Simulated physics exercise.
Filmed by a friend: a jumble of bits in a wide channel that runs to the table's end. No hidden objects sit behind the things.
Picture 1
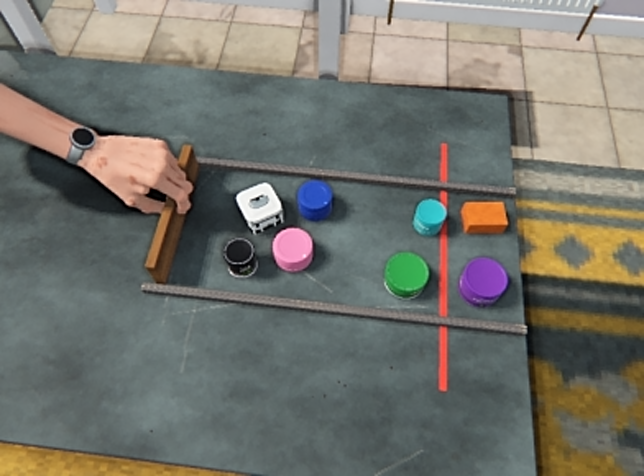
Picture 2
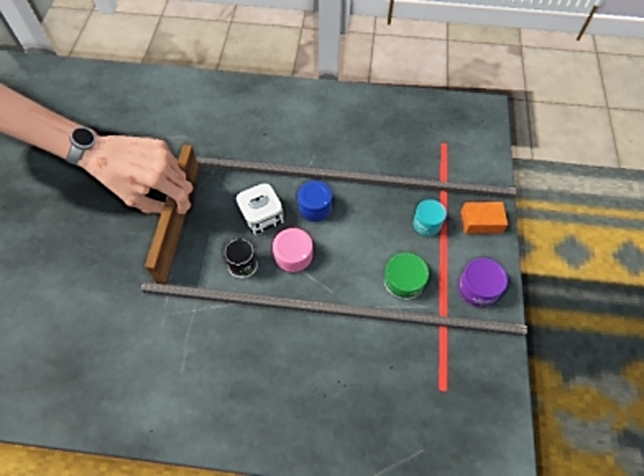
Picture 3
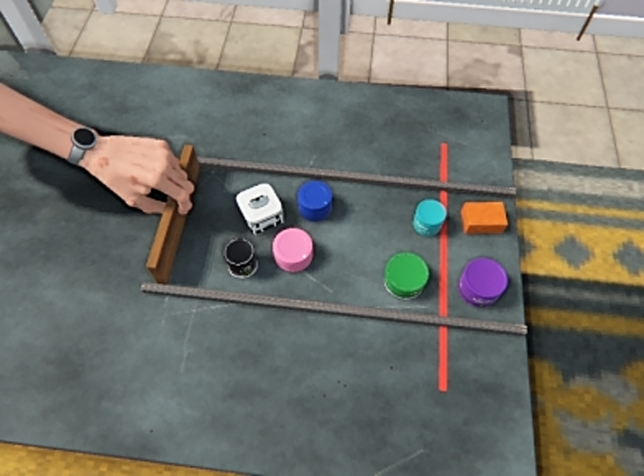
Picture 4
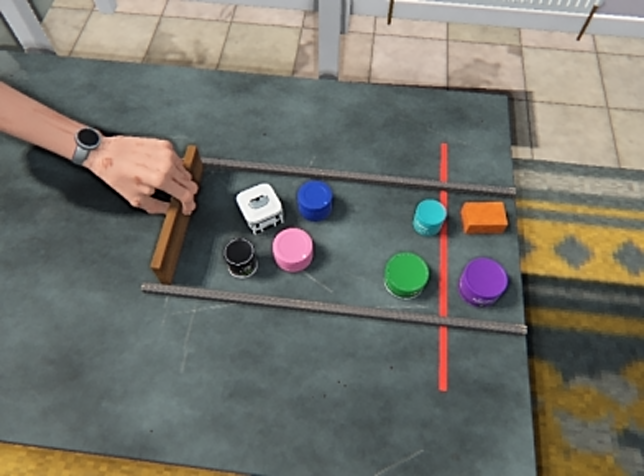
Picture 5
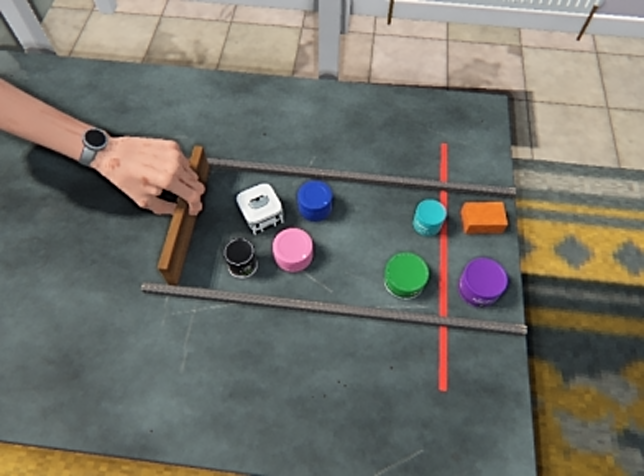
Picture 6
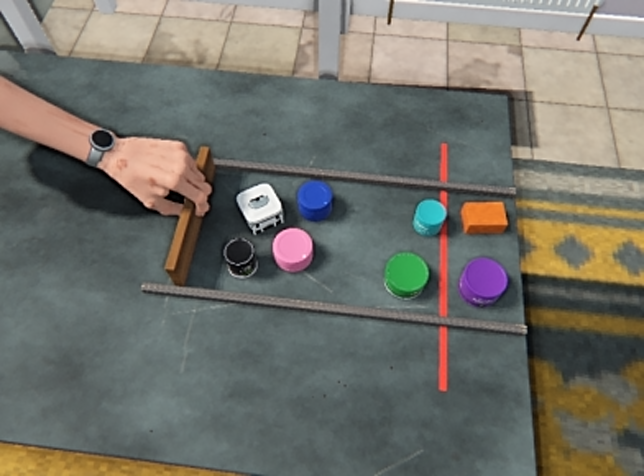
In this clip, a hand wearing a watch holds a wooden board upright between two rails on a dark table, still at first, then slides it slightly right toward a white case, colourful tubs and an orange block, which stay motionless.
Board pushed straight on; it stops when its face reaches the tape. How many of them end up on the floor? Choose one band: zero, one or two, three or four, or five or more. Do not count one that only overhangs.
One or two.
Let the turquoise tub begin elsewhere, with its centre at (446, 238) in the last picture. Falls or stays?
This time it stays where it is.
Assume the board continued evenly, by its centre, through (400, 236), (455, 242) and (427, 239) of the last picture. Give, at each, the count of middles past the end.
First 0, then 2, finally 0.
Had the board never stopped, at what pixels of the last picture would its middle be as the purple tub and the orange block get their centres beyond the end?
Approx. (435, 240) for the first, approx. (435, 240) for the second.
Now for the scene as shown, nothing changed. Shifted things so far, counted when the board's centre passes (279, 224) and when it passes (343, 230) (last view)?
That gives 4 for the first and 5 for the second.
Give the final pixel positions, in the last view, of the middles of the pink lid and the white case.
You'll see the pink lid at (488, 263), with the white case at (469, 231).
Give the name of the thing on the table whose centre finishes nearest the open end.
Turquoise tub.
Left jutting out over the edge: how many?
The total comes out at 0.
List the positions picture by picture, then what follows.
The first picture shows orange block (484, 218); purple tub (482, 283); turquoise tub (429, 218); board (175, 213); tape (444, 251).
The second picture shows purple tub (482, 283); board (175, 213).
The third picture shows turquoise tub (429, 218); green tin (406, 276).
The fourth picture shows orange block (484, 218); blue lid (315, 202).
The fifth picture shows purple tub (482, 283); white case (260, 209).
The sixth picture shows orange block (484, 218); purple tub (482, 283); turquoise tub (429, 218); board (193, 215); tape (444, 251).
Soon after, none off yet; orange block at rest near (484, 218); purple tub at rest near (482, 283); turquoise tub at rest near (429, 218).
By the end, the number that fall off is one or two; fallen, purple tub and orange block.
